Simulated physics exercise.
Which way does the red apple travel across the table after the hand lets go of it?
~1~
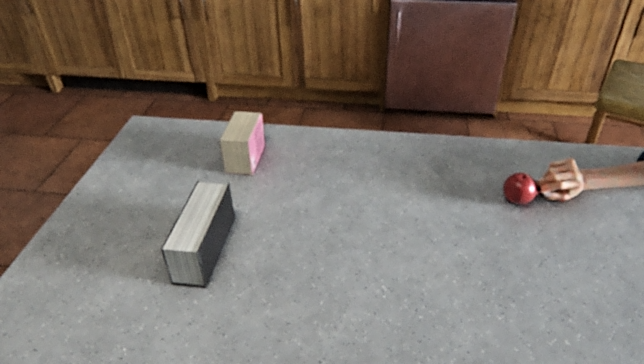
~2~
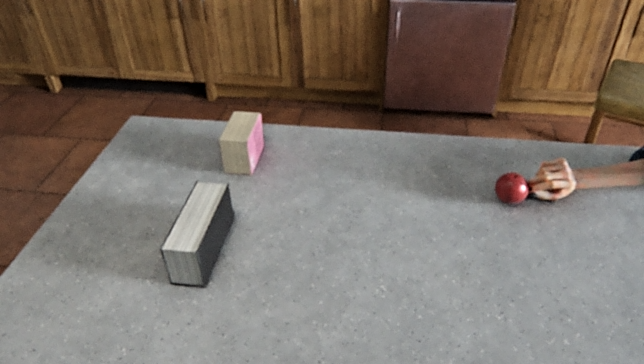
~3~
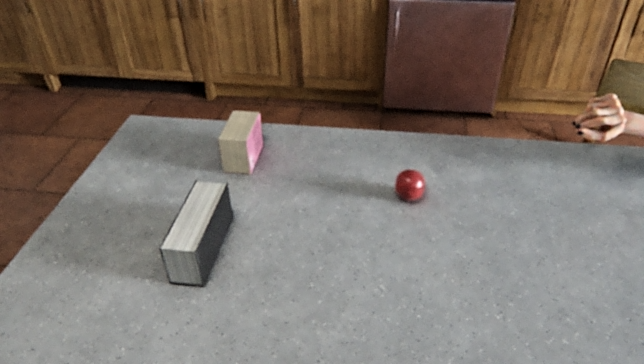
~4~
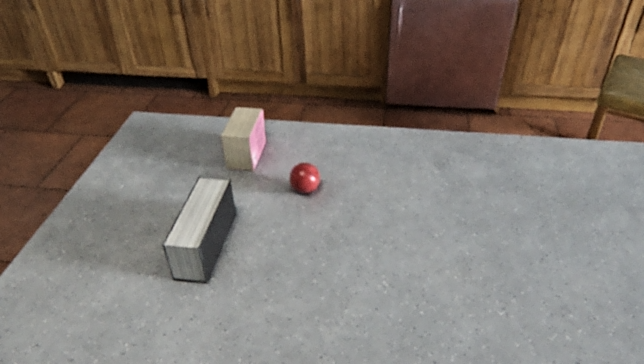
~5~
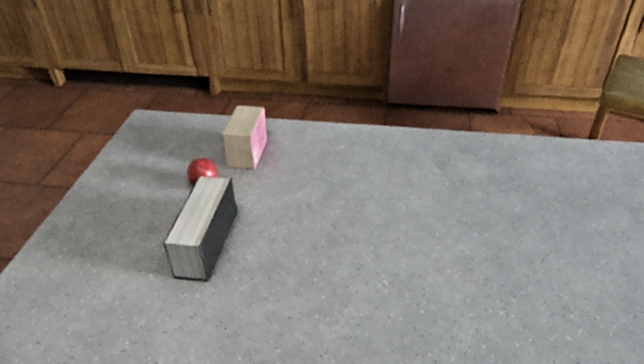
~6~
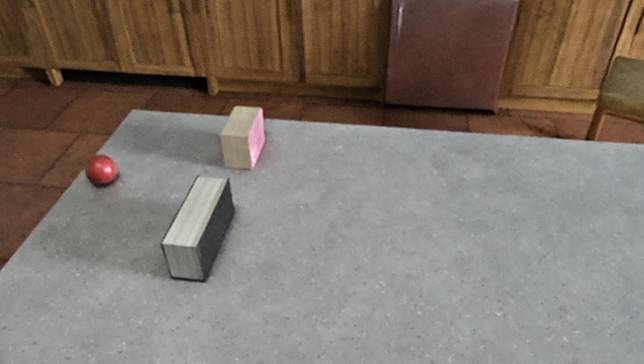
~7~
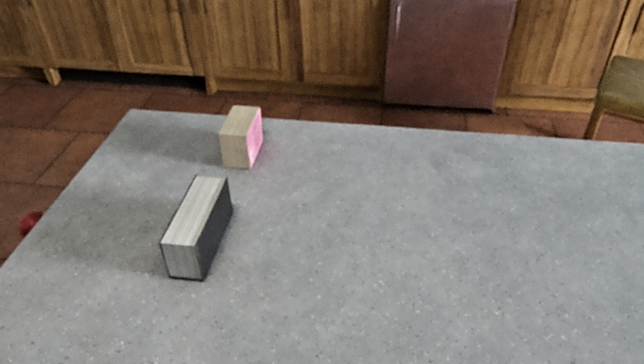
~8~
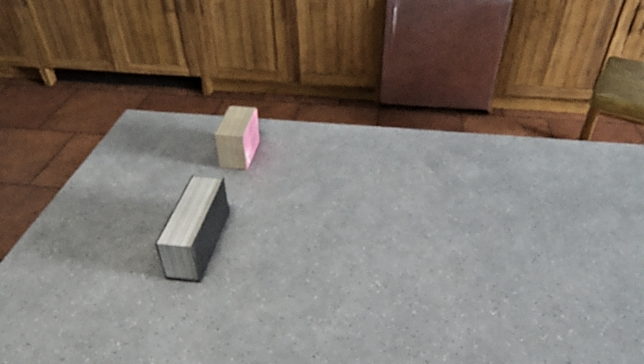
The red apple travels to the left, going between the two books and on toward the left edge of the table.
